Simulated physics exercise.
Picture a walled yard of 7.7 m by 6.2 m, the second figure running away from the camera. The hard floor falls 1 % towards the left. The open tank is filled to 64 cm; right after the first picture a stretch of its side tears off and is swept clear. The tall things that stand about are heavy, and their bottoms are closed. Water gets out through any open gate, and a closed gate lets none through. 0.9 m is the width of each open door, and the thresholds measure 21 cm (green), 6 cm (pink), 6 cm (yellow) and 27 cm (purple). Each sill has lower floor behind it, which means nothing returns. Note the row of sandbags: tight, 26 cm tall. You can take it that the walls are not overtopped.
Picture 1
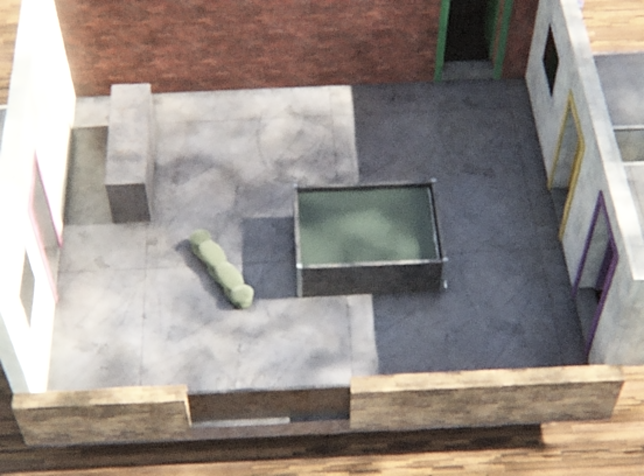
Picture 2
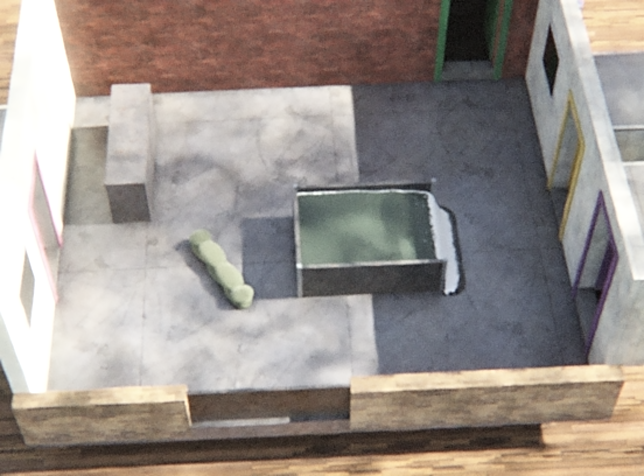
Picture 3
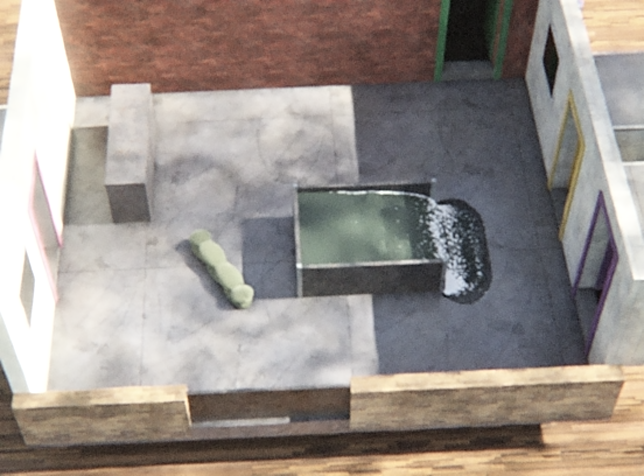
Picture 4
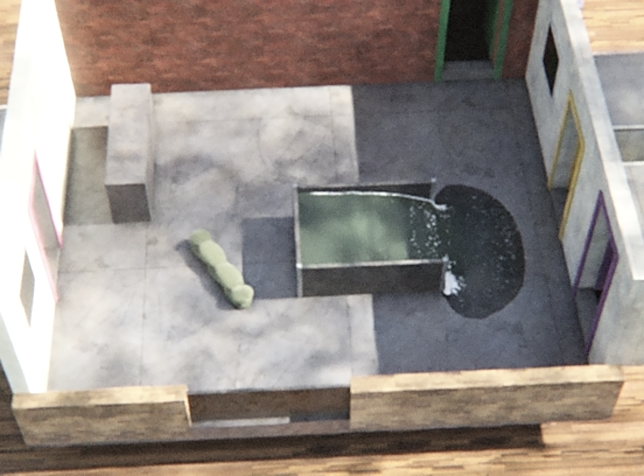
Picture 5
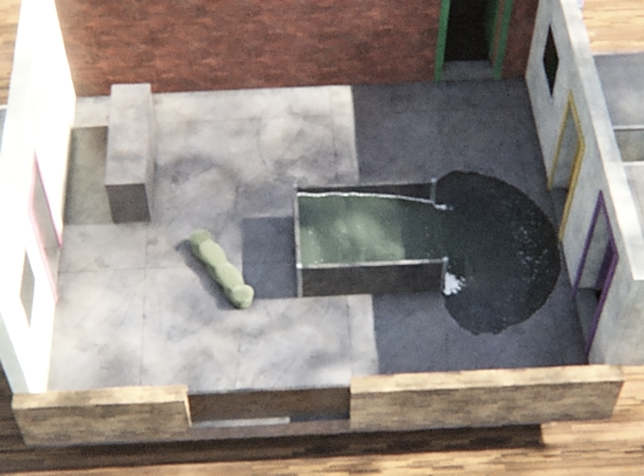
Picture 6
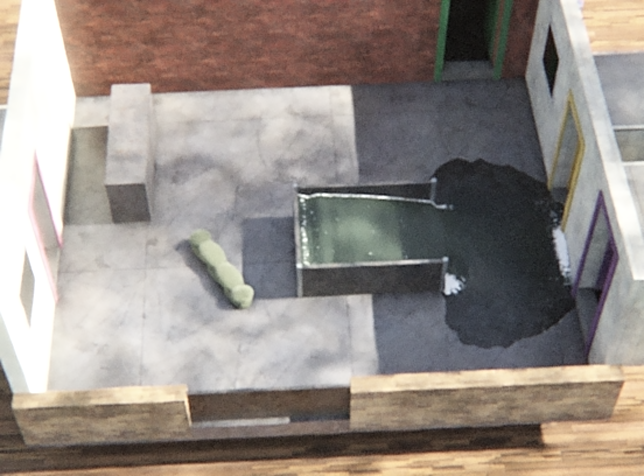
In a walled yard, an open tank's right side gives way and water spreads rightward across the floor.
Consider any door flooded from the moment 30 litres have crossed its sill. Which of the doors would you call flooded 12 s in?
I would call the green door not flooded; I would call the pink door not flooded; I would call the yellow door flooded; I would call the purple door not flooded.
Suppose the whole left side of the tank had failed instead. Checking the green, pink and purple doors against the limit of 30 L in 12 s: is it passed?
Then: Green short of it, pink beyond it, purple short of it.
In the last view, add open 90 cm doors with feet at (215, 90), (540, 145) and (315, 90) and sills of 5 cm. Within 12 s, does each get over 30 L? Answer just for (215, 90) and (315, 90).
Order as listed: Respected and respected.
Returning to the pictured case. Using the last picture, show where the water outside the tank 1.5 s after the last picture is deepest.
Roughly pixel (587, 392).
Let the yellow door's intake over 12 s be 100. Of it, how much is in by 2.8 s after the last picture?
About 90 per cent.
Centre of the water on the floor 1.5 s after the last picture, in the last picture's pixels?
I'd say somewhere around (460, 258).
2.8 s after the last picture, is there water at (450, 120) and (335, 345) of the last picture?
Soaked, soaked.
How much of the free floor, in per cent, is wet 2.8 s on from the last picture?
Covered: Roughly 35 %.
Then, 0.7 s after the last picture water covers 15 % of the floor and is deepest (36 cm) near (556, 249); green door not reached, pink door not reached, yellow door 16 cm at the sill, 77 L in, purple door 19 cm at the sill, 0 L in.
Then, 1.5 s after the last picture water covers 20 % of the floor and is deepest (36 cm) near (587, 392); green door not reached, pink door not reached, yellow door 25 cm at the sill, 198 L in, purple door 20 cm at the sill, 0 L in.
Then, 2.8 s after the last picture water covers 35 % of the floor and is deepest (22 cm) near (571, 381); green door 15 cm at the sill, 0 L in, pink door not reached, yellow door 15 cm at the sill, 310 L in, purple door 13 cm at the sill, 0 L in.
Then, 6.3 s after the last picture water covers 80 % of the floor and is deepest (12 cm) near (45, 409); green door 7 cm at the sill, 0 L in, pink door 5 cm at the sill, 0 L in, yellow door 5 cm at the sill, 348 L in, purple door 6 cm at the sill, 0 L in.
Then, 11.3 s after the last picture water covers 95 % of the floor and is deepest (10 cm) near (65, 209); green door 3 cm at the sill, 0 L in, pink door 6 cm at the sill, 0 L in, yellow door 1 cm at the sill, 349 L in, purple door 2 cm at the sill, 0 L in.
